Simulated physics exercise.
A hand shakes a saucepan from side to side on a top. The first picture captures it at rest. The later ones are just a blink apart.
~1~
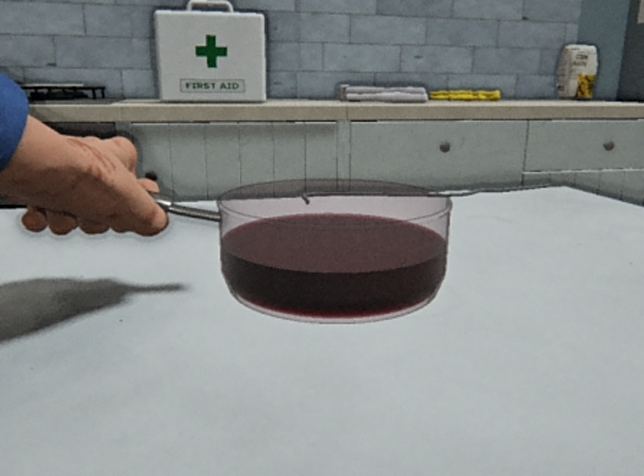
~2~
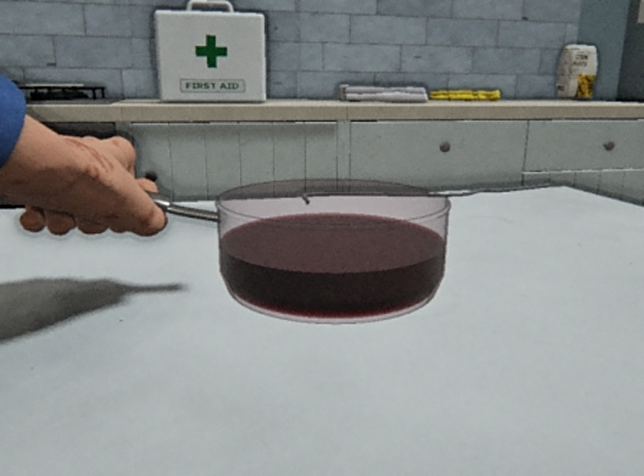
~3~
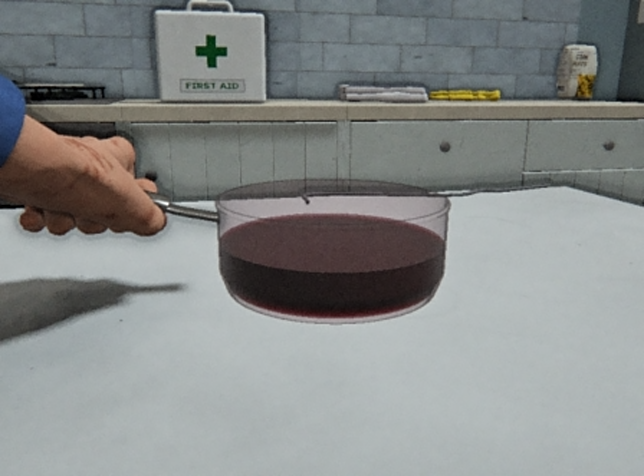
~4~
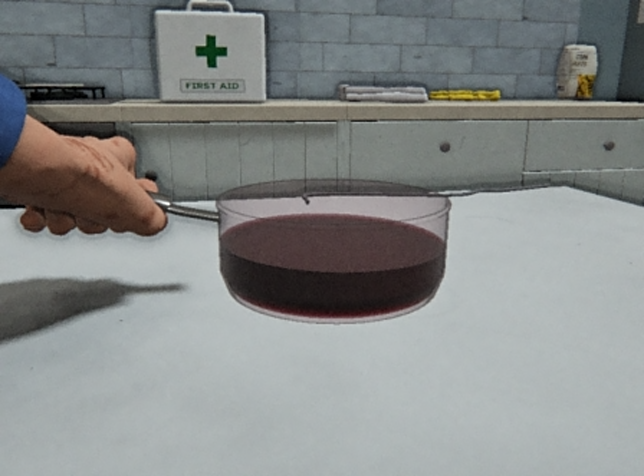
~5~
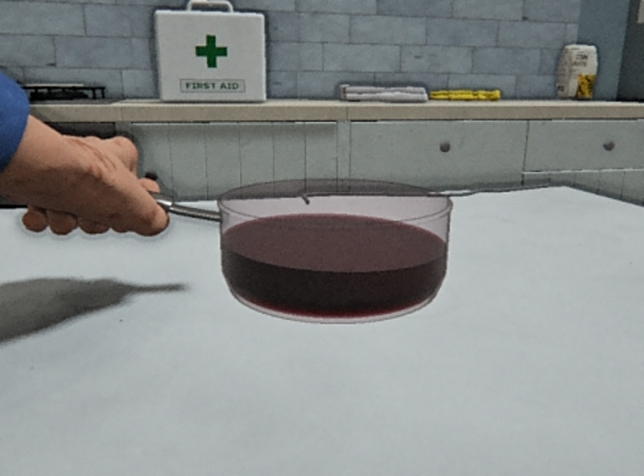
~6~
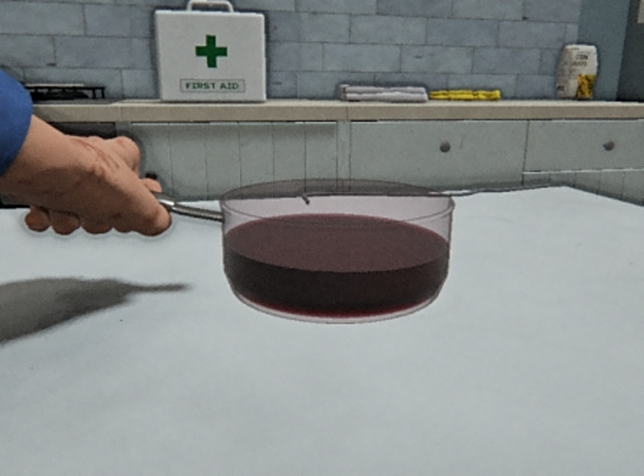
On a white tabletop in a room with a first aid box behind, a hand held a clear pan half full of dark red liquid and nudged it very slightly left, then right, the surface staying level.
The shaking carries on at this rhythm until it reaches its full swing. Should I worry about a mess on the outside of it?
No, it stays dry outside.
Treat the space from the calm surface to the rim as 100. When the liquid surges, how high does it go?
About 30 %.
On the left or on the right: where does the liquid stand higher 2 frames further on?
The level is higher on the right end.
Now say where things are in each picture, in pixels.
Saucepan (333, 238) about half full; at rest, in the first frame.
Saucepan about half full, surface at (332, 239); surface about level, in the second frame.
Saucepan (332, 238) about half full; surface about level, in the third frame.
Saucepan about half full, surface at (332, 239); surface about level, in the fourth frame.
Saucepan (333, 238) about half full; surface about level, in the fifth frame.
Saucepan about half full, surface at (336, 239); surface about level, in the sixth frame.
Next, the highest wave so far stays far below the rim.
After that, the highest wave so far climbs under half way to the rim.
Finally, the highest wave so far climbs under half way to the rim; nothing has left it.
